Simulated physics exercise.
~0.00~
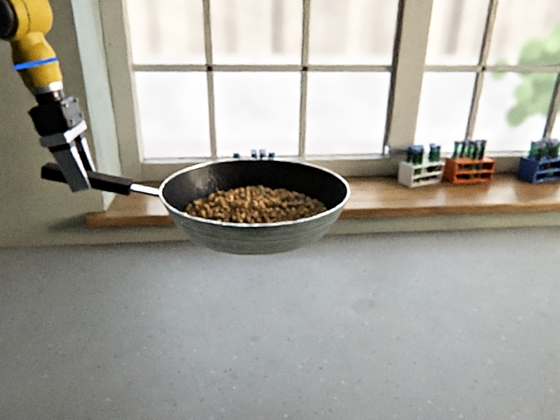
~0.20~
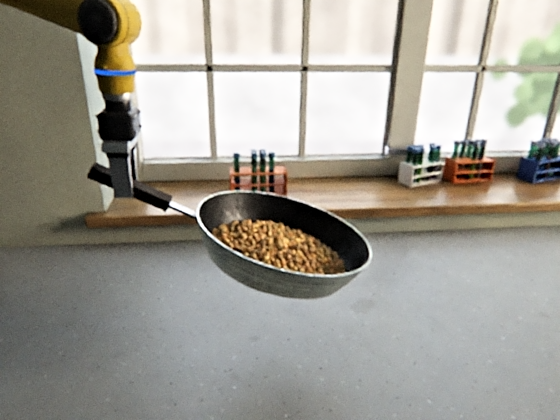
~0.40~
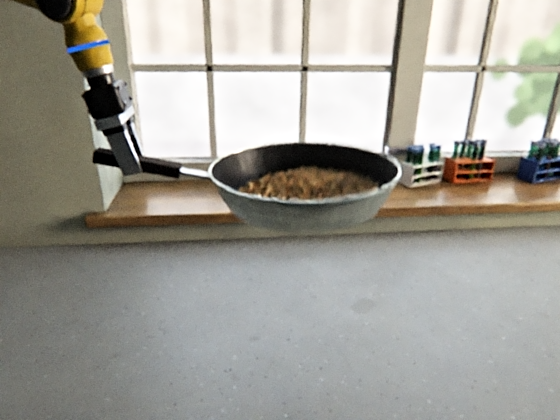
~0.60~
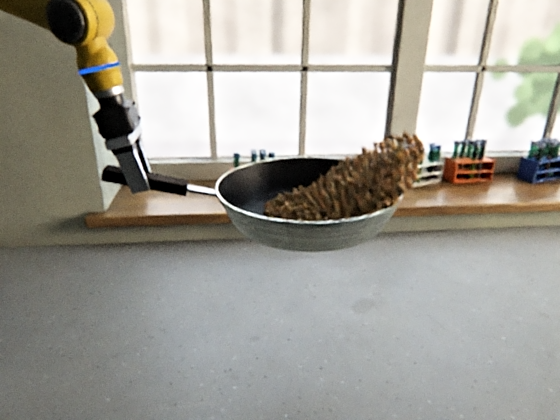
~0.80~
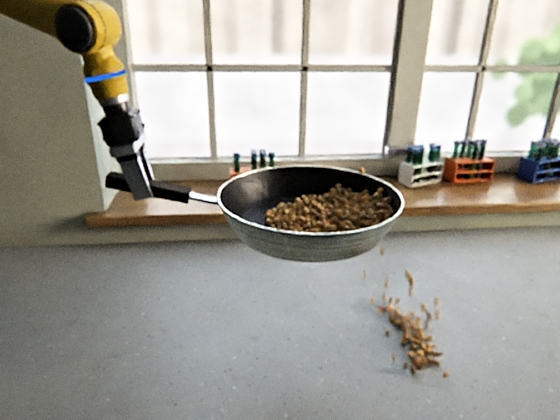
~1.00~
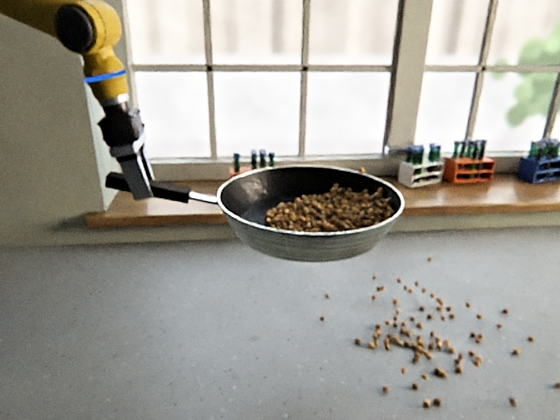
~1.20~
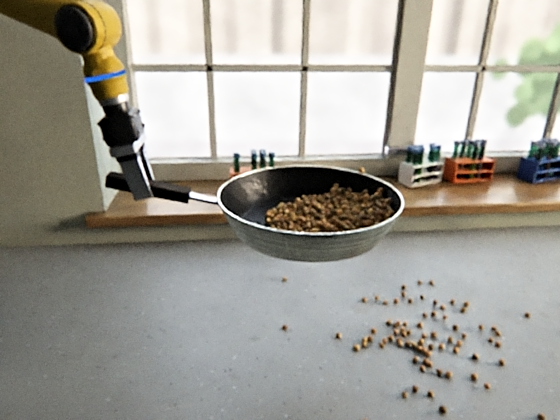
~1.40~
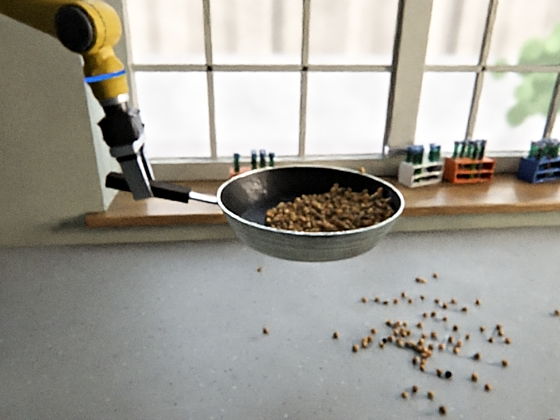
Above a gray surface, a robot arm jerks a frying pan, spilling some chickpeas below.
